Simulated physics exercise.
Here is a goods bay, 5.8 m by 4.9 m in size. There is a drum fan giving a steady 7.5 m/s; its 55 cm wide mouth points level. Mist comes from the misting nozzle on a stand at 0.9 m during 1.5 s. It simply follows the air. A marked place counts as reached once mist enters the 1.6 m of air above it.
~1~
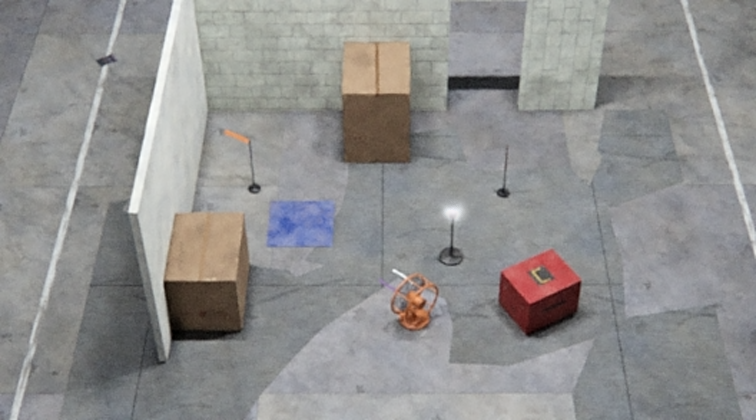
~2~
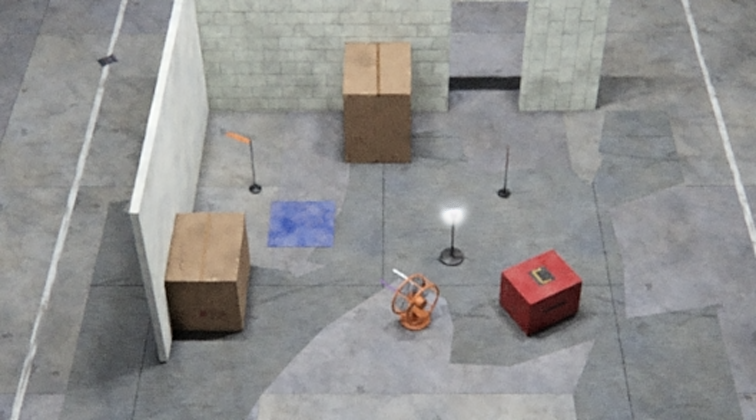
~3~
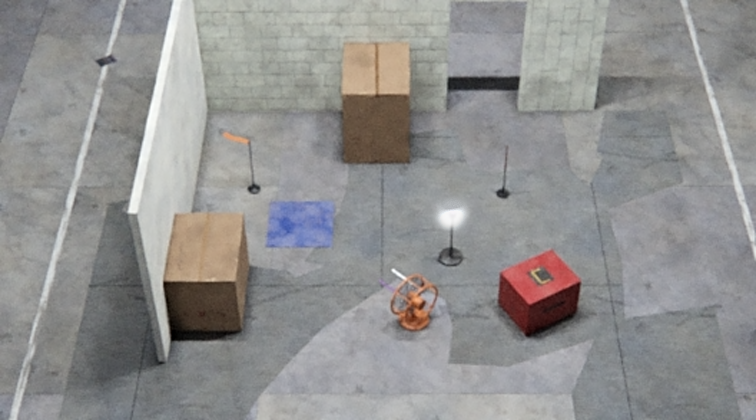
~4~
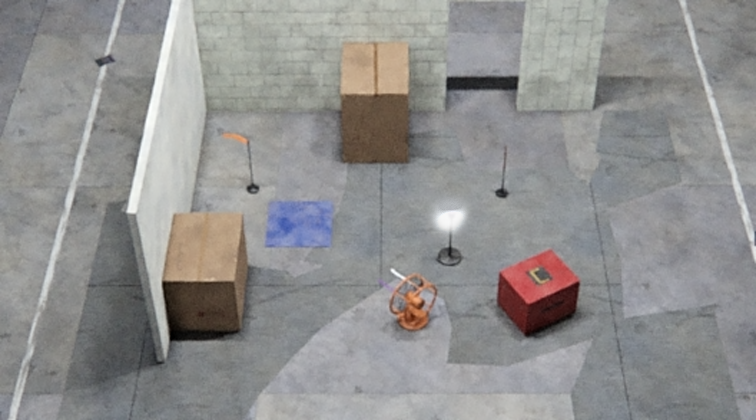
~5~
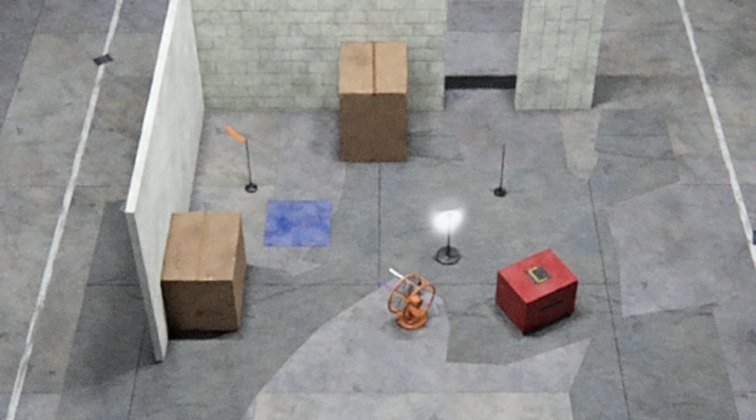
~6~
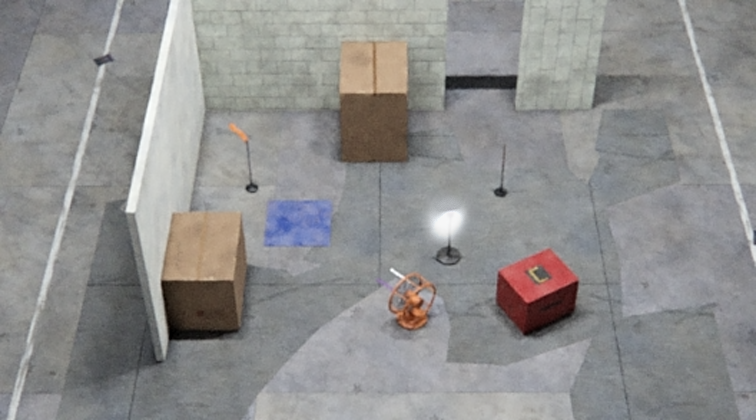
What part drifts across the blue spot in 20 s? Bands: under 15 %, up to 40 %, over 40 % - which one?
Estimate: More than 40 %.
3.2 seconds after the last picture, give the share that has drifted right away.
About 1 % by then.
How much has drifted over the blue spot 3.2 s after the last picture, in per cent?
It comes to around 50 %.
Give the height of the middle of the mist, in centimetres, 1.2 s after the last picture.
Somewhere near 60 cm high.
Then, 1.2 s after the last picture, 0 % has passed over the blue spot; 0 % has left the area, and the middle of the rest is near (439, 234).
Then, 3.2 s after the last picture, 51 % has passed over the blue spot; 1 % has left the area, and the middle of the rest is near (329, 210).
Then, 7.2 s after the last picture, 88 % has passed over the blue spot; 46 % has left the area, and the middle of the rest is near (330, 137).
Then, 19.2 s after the last picture, 95 % has passed over the blue spot; 85 % has left the area.
